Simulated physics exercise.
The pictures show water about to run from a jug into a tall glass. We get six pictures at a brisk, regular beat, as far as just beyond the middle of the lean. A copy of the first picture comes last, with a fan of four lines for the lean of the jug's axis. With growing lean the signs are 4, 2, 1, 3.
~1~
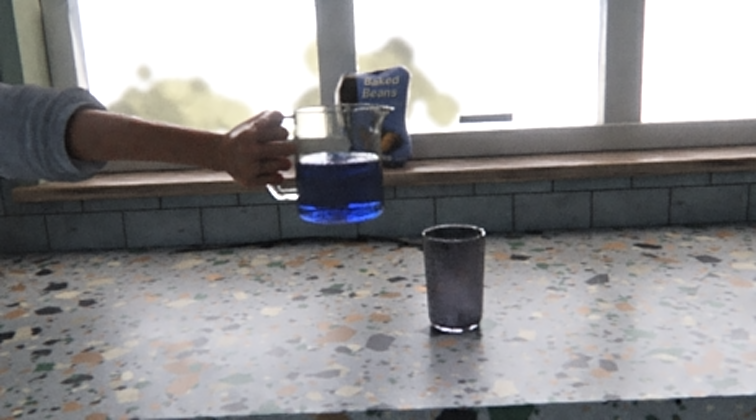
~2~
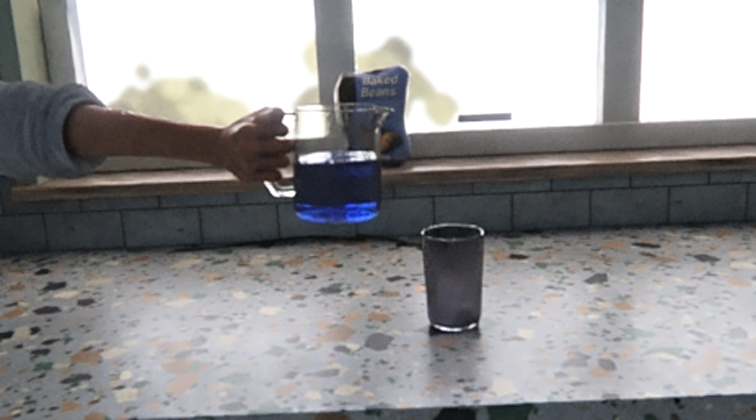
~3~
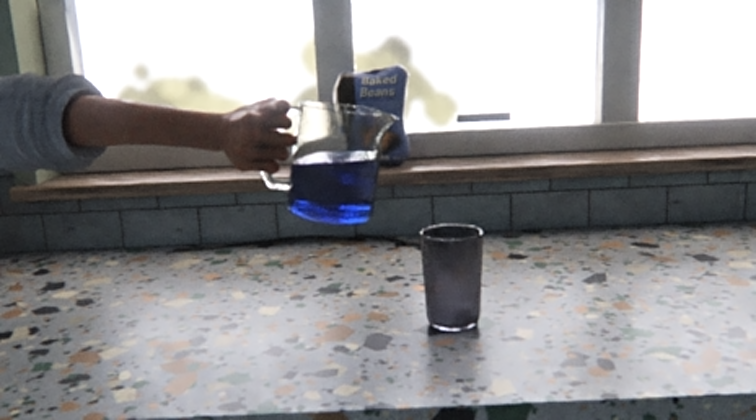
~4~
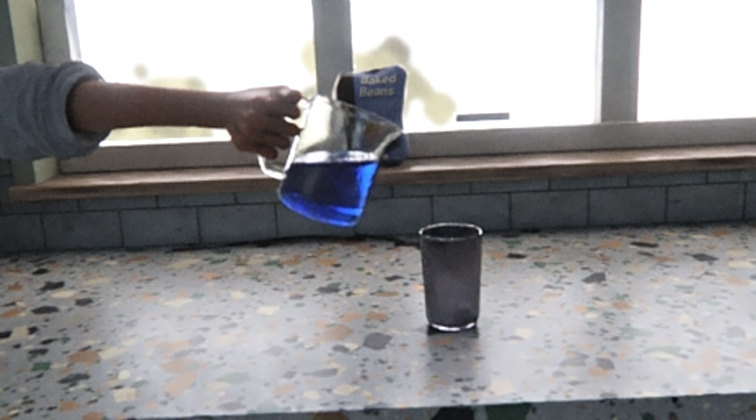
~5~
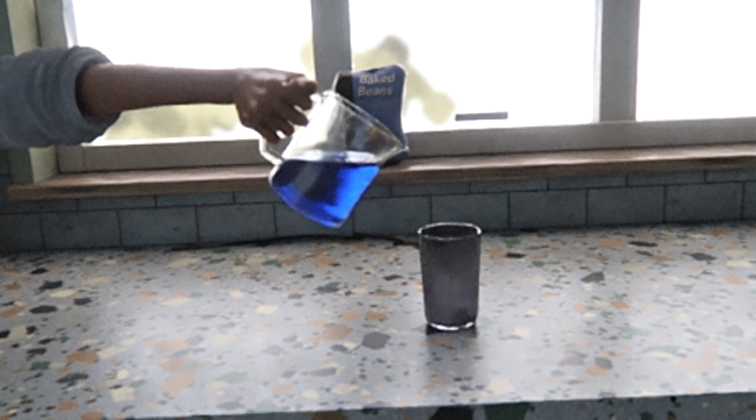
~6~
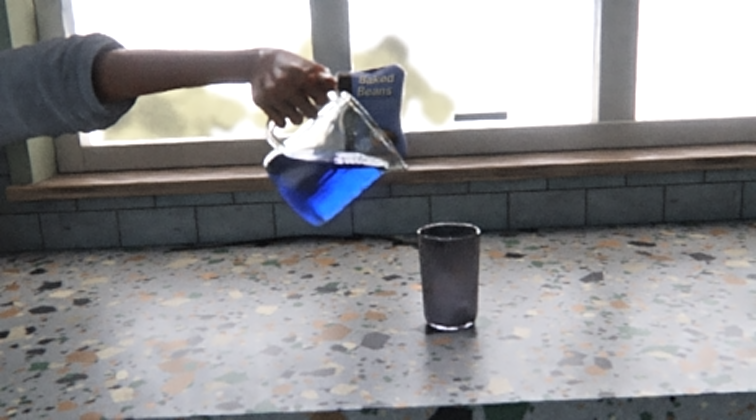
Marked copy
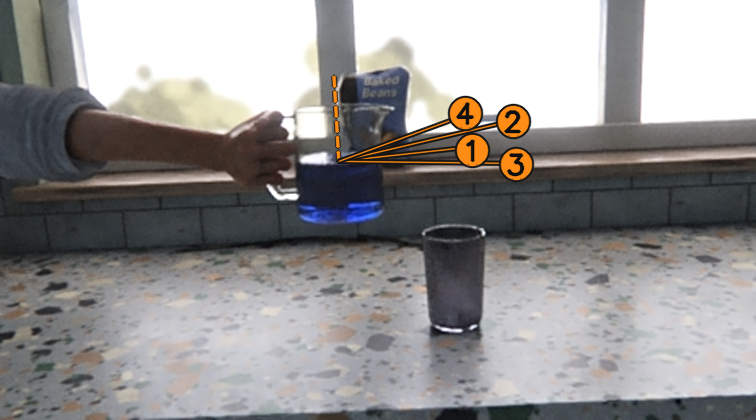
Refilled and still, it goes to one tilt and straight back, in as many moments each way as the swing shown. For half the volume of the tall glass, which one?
Line 4 does it best.
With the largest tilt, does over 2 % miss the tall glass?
Yes.
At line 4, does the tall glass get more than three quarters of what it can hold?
No, less.
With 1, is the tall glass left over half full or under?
Over.
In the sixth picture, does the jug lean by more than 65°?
No, it does not.
On the marked copy, 1 at (455, 148); 2 at (497, 124); 3 at (499, 163); 4 at (449, 120).
If 1 is chosen, the tall glass ends with about 75 % of what it can hold; 8 % of the water is spilt.
If 2 is chosen, the tall glass ends with about 67 % of what it can hold.
If 3 is chosen, the tall glass ends with about 66 % of what it can hold; 27 % of the water is spilt.
If 4 is chosen, the tall glass ends with about 50 % of what it can hold.
